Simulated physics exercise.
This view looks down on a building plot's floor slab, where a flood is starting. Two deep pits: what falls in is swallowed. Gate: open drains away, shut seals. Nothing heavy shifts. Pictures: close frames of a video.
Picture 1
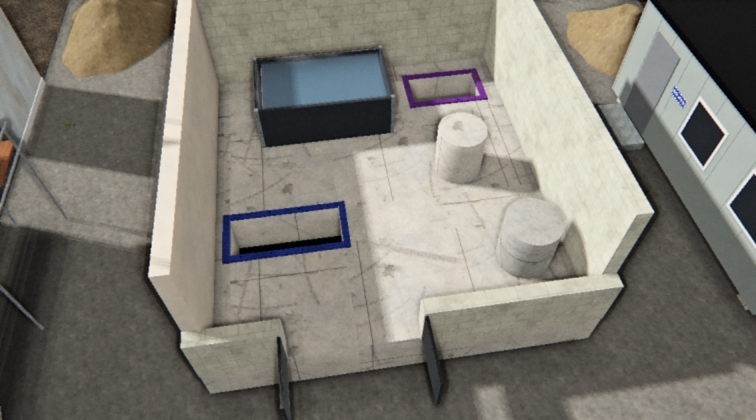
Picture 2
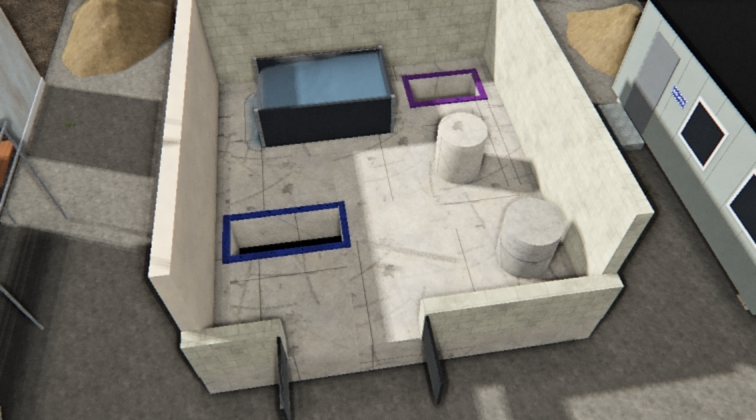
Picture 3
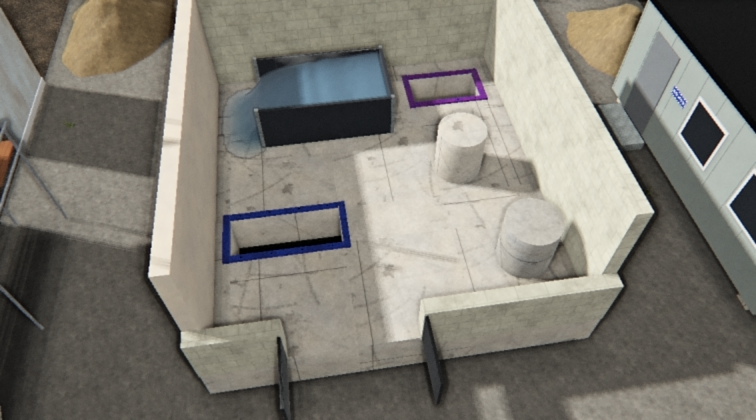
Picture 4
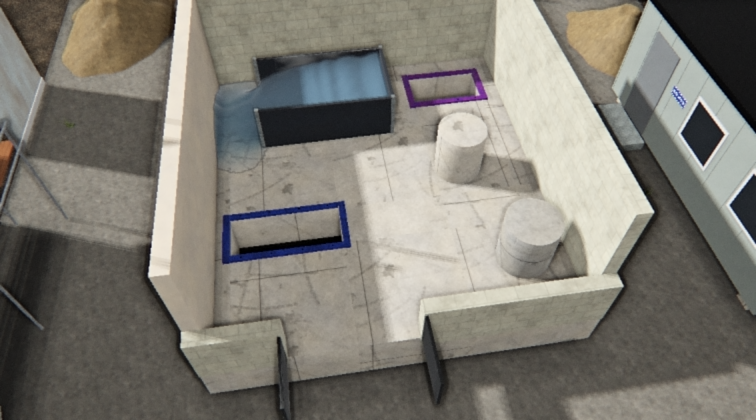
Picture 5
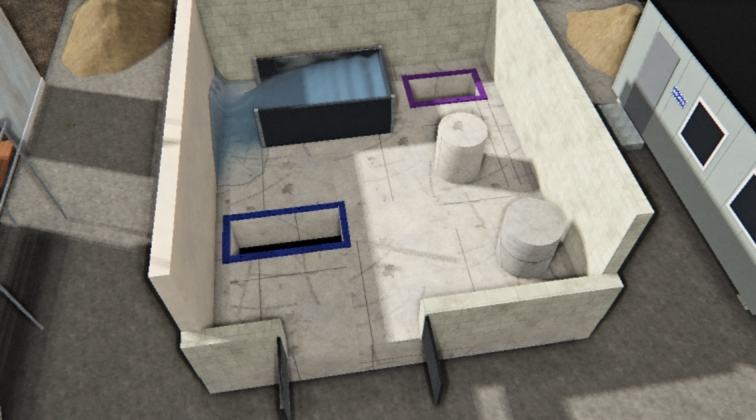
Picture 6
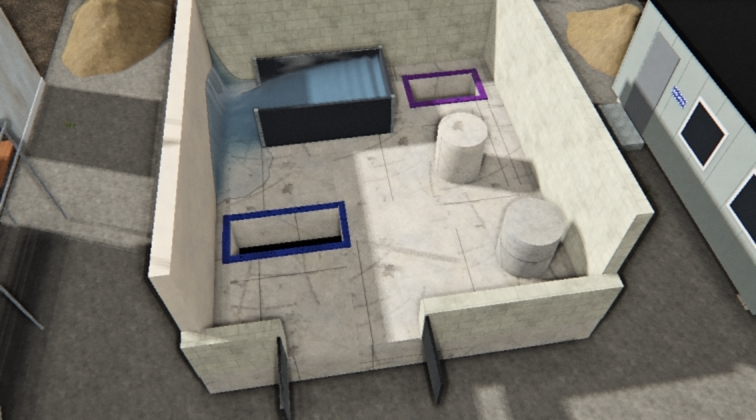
Water pours from the left side of a dark tank and spreads along the left wall.
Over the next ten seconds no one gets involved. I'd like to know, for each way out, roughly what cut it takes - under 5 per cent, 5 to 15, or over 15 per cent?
Outcome: The gate will take below five per cent. The blue pit will take beyond fifteen per cent. The purple pit will take at least five but at most fifteen per cent.
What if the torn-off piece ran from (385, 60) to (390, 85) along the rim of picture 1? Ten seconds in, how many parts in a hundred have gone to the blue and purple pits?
Estimates in per cent: Blue 0, purple 45.
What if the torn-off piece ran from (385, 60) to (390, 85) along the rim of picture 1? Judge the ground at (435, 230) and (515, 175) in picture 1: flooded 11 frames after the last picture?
Well, the first place ends up left untouched, and the second one drenched.
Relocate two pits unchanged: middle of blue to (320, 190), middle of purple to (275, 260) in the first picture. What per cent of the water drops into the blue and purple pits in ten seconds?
Log, per cent - blue: 10, purple: 30.
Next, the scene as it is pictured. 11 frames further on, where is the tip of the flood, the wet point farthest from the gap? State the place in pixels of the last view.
Roughly (214, 353).
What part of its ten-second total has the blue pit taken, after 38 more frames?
Result: 85 % of the ten-second total.
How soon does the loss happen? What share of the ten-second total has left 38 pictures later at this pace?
Roughly 80 percent.
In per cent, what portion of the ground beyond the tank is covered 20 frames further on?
I reckon 45 per cent or so.
A moment on, water covers 20 % of the floor; the gate 0 %, the blue pit 2 %, the purple pit 0 %.
Next, water covers 30 % of the floor; the gate 0 %, the blue pit 10 %, the purple pit 0 %.
Then, water covers 45 % of the floor; the gate 0 %, the blue pit 23 %, the purple pit 3 %.
Later, water covers 75 % of the floor; the gate 1 %, the blue pit 32 %, the purple pit 7 %.
In the end, water covers 90 % of the floor; the gate 2 %, the blue pit 38 %, the purple pit 9 %.
